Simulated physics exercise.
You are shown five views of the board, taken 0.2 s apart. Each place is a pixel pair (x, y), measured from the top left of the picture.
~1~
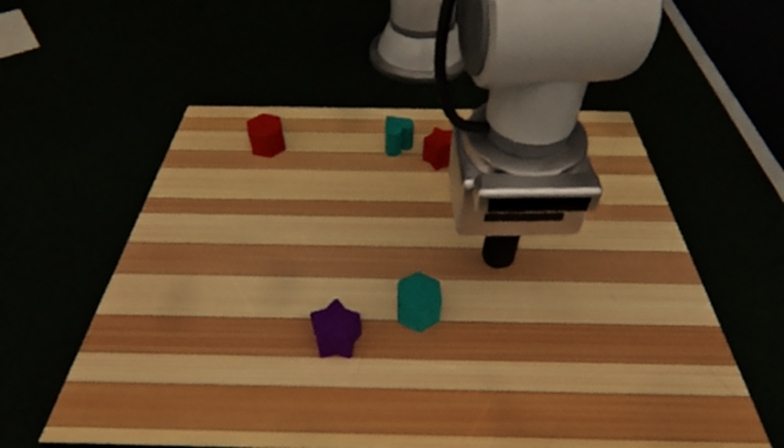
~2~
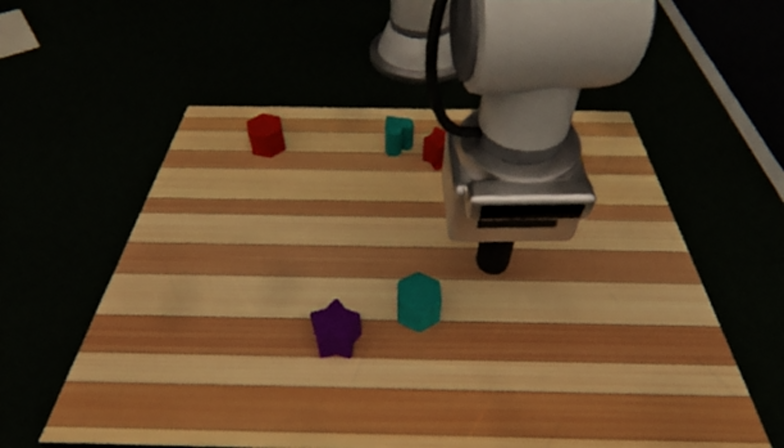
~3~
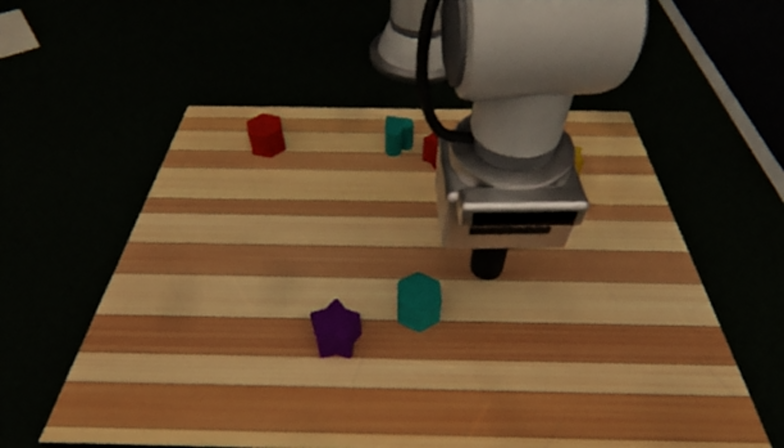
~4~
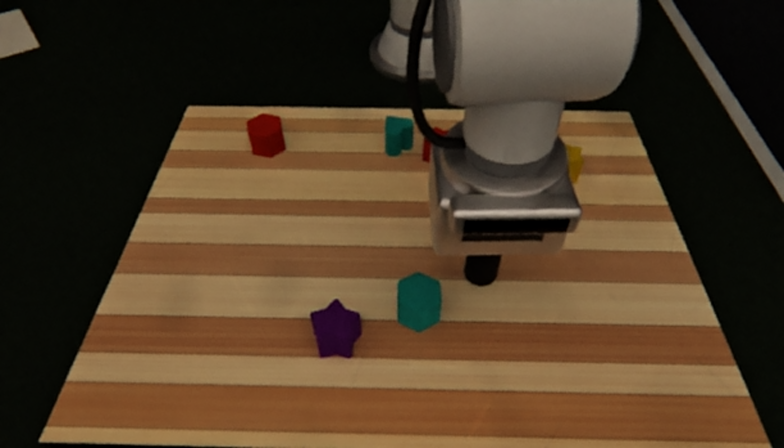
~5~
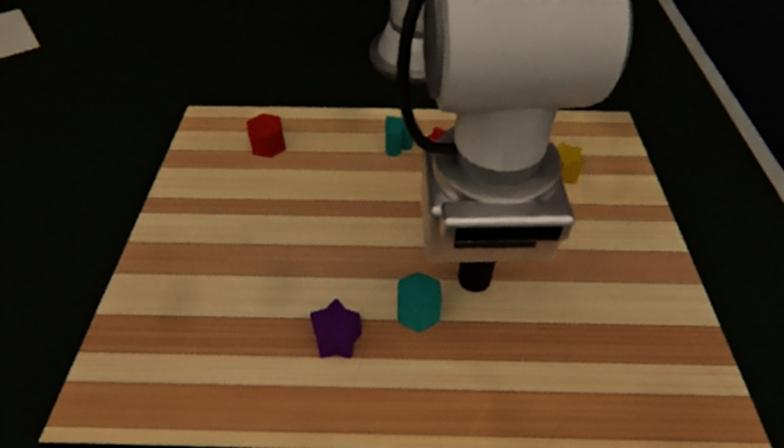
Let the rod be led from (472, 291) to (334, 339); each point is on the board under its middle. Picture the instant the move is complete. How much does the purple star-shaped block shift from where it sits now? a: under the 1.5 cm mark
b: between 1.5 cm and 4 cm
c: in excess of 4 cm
That would be c.
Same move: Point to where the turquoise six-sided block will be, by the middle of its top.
I expect it at (319, 355).
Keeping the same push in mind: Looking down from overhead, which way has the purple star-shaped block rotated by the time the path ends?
Looking down, it rotates clockwise.
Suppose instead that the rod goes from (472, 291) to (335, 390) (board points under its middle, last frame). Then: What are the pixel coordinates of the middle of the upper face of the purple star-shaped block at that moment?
I think it will end close to (304, 319).
What follows on the original path. One third of the way, rod (428, 295); turquoise six-sided block (393, 303).
Two thirds of the way, rod (381, 311); purple star-shaped block (312, 335), turned 50° clockwise; turquoise six-sided block (356, 330), turned 50° anticlockwise.
At the end, rod (332, 328); purple star-shaped block (274, 353), turned 55° clockwise; turquoise six-sided block (319, 355), turned 80° anticlockwise.
